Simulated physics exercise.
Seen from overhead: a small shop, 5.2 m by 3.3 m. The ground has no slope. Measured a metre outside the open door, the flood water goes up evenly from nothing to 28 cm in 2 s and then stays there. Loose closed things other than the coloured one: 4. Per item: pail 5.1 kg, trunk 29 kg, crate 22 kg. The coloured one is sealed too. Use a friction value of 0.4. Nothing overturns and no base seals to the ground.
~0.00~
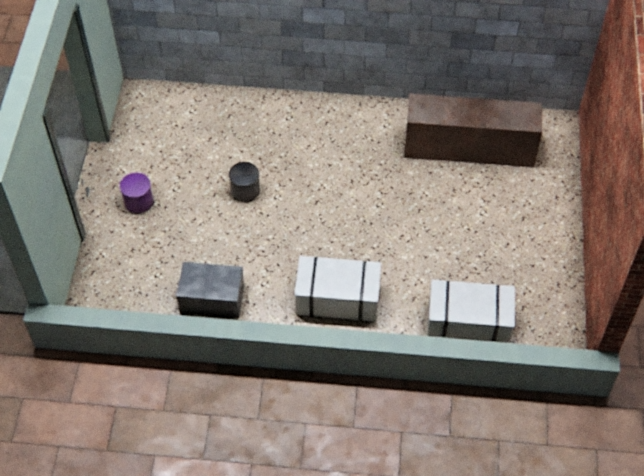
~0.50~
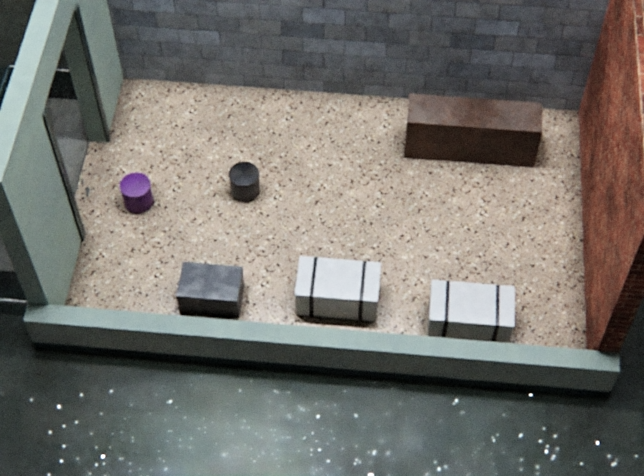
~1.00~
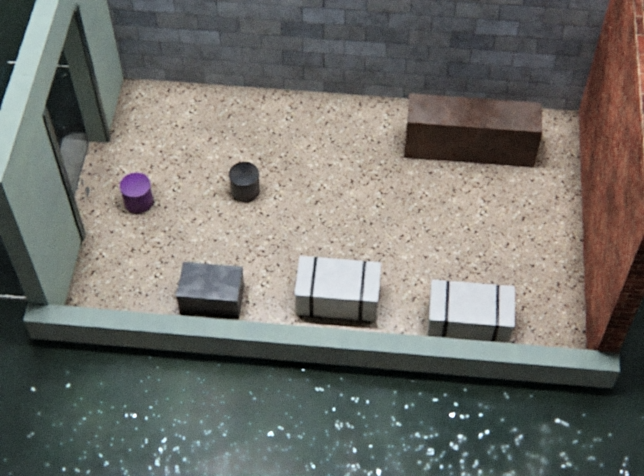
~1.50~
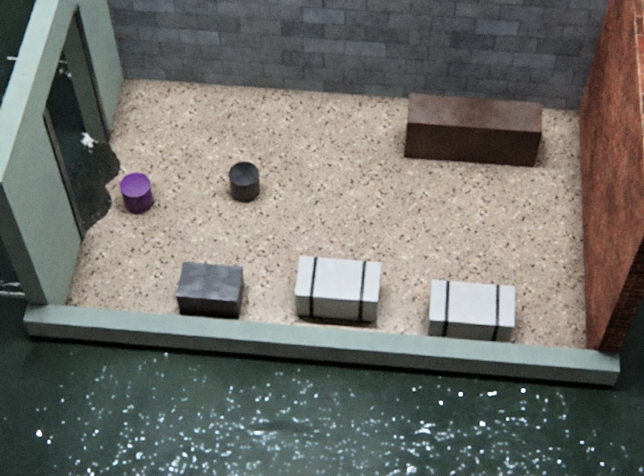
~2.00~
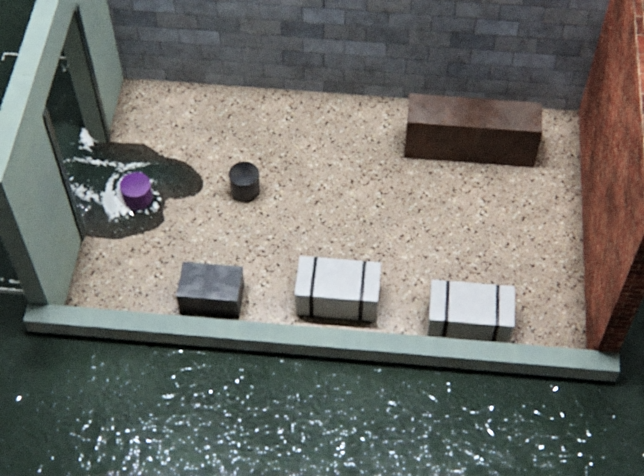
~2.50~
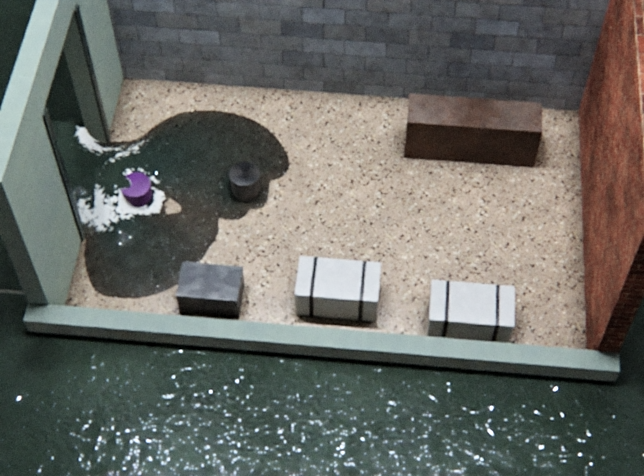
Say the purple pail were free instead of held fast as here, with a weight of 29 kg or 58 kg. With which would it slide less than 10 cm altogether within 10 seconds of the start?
Prediction: Only the greater amount steadies it.
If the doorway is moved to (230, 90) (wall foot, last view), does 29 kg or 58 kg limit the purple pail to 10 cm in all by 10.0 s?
Short version: The light mass is sufficient.
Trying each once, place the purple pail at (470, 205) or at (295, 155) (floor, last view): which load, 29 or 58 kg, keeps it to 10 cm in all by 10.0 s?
First try, the lighter option suffices; second try, the lighter option suffices.
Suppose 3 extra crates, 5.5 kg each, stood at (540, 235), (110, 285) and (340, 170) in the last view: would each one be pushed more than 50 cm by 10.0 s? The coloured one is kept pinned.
Result, in turn - exceeds it; exceeds it; exceeds it.
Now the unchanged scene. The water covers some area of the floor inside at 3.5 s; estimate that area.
About 8.5 m2.
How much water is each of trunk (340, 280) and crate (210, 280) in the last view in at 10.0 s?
Depths: Near 14 cm, then near 16 cm.
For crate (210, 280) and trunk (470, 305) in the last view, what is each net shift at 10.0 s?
In that order: 140 cm, 50 cm.
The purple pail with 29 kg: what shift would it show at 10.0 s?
About 60 cm.
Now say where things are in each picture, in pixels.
The purple pail at (135, 185), on the bottom; 0.0 m2 under water; 0 of 5 have shifted, in the first picture.
The purple pail at (135, 185) rests on the ground; 0.0 m2 under water; 0 of 5 have shifted, in the second picture.
The purple pail at (135, 185) rests on the ground; 0.0 m2 under water; 0 of 5 have shifted, in the third picture.
The purple pail at (135, 185), on the bottom; water covers 0.1 m2; 0 of 5 have shifted, in the fourth picture.
The purple pail at (135, 185), on the bottom; water covers 0.8 m2; 0 of 5 have shifted, in the fifth picture.
The purple pail at (135, 185), on the bottom; 3.0 m2 under water; 0 of 5 have shifted, in the sixth picture.
After 3.5 s the purple pail would be 56 cm from its start with 29 kg and 0 cm from its start with 58 kg; 11 cm of water round it then.
After 4.5 s the purple pail would be 60 cm from its start with 29 kg and 0 cm from its start with 58 kg; 10 cm of water round it then.
After 7.0 s the purple pail would be 60 cm from its start with 29 kg and 0 cm from its start with 58 kg; 10 cm of water round it then.
After 10.0 s the purple pail would be 60 cm from its start with 29 kg and 0 cm from its start with 58 kg; 10 cm of water round it then.
